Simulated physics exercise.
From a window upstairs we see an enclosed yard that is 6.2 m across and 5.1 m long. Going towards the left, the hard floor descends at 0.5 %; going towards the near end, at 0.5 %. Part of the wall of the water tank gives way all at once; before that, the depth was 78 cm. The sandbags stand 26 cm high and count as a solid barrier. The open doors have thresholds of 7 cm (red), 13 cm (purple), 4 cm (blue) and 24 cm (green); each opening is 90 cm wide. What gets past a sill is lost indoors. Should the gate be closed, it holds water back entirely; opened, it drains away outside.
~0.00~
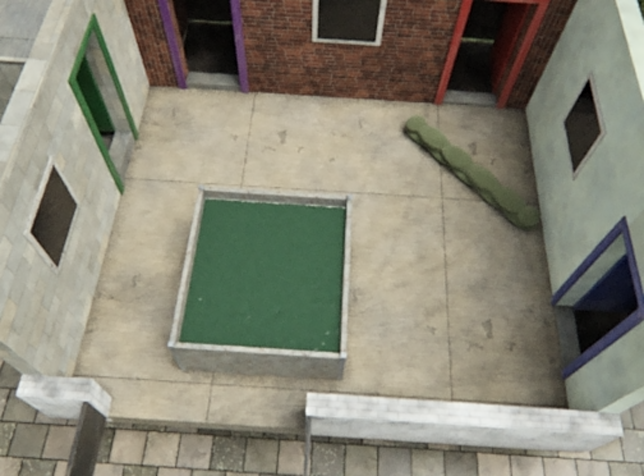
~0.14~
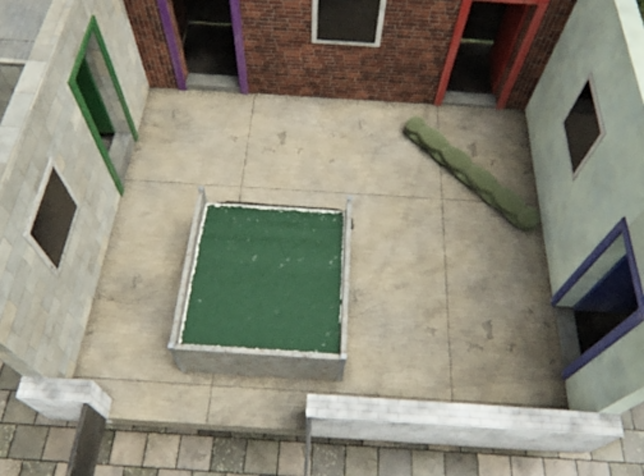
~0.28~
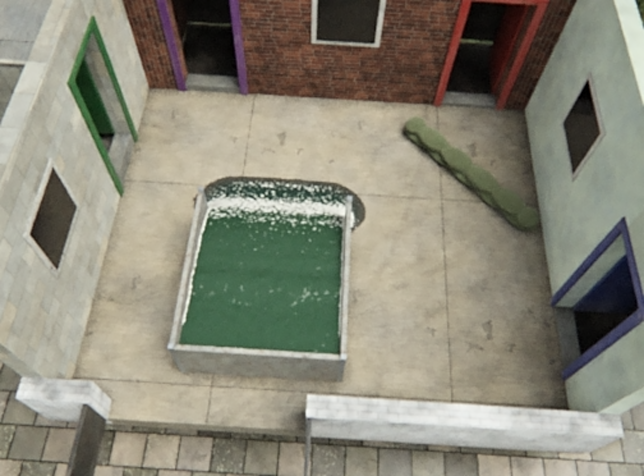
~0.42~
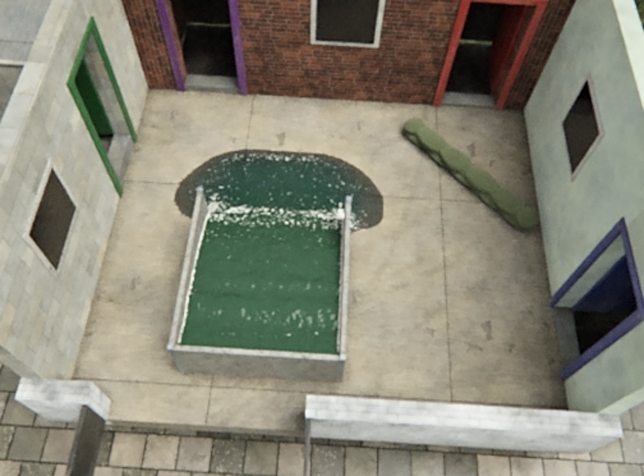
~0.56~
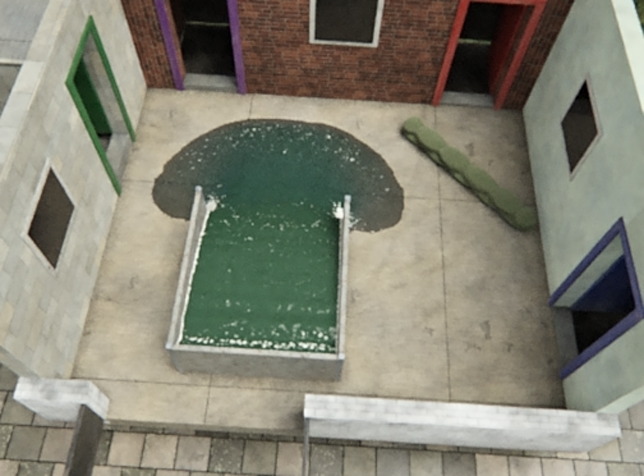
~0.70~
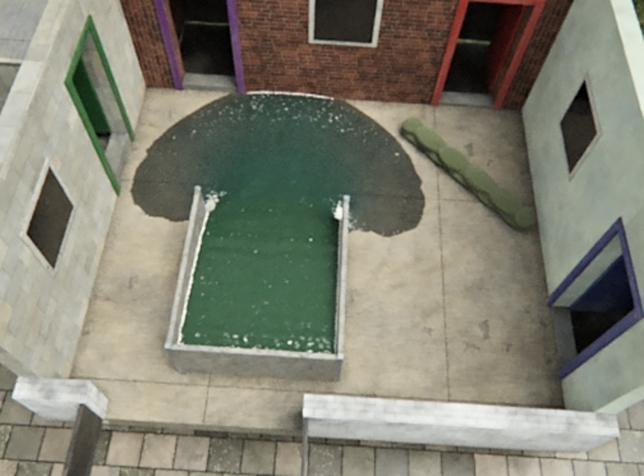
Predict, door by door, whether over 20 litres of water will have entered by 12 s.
Prediction: At the red door, over 20 litres will have entered. At the purple door, over 20 litres will have entered. At the blue door, over 20 litres will have entered. At the green door, it will not.
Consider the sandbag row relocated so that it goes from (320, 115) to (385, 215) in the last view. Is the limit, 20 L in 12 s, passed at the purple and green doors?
Against the limit, the purple door goes beyond it and the green door stays within it.
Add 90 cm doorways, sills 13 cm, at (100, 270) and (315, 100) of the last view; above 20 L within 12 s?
In turn: Below, over.
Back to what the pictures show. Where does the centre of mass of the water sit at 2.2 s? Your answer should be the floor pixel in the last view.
Around (283, 180).
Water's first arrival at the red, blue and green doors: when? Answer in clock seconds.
The front reaches red at 1.4 s, blue at 3.4 s, green at 0.8 s.
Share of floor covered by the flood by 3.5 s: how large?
Covered: Roughly 70 %.
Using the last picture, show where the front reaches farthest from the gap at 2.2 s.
That lands around (518, 112) in the last picture.
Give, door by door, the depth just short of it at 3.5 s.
In cm: Red 8, purple 23, blue 1, green 15.
After 1.4 s water covers 35 % of the floor and is deepest (46 cm) near (288, 106); red door not reached, purple door 30 cm at the sill, 31 L in, blue door not reached, green door 7 cm at the sill, 0 L in.
After 2.2 s water covers 45 % of the floor and is deepest (50 cm) near (146, 89); red door 12 cm at the sill, 0 L in, purple door 30 cm at the sill, 109 L in, blue door not reached, green door 10 cm at the sill, 0 L in.
After 3.5 s water covers 70 % of the floor and is deepest (32 cm) near (519, 203); red door 8 cm at the sill, 9 L in, purple door 23 cm at the sill, 202 L in, blue door 1 cm at the sill, 0 L in, green door 15 cm at the sill, 0 L in.
After 7.0 s water covers 95 % of the floor and is deepest (16 cm) near (65, 395); red door 10 cm at the sill, 48 L in, purple door 9 cm at the sill, 234 L in, blue door 8 cm at the sill, 19 L in, green door 10 cm at the sill, 0 L in.
After 12.0 s water covers 95 % of the floor and is deepest (10 cm) near (65, 395); red door 5 cm at the sill, 55 L in, purple door 6 cm at the sill, 234 L in, blue door 7 cm at the sill, 74 L in, green door 6 cm at the sill, 0 L in.
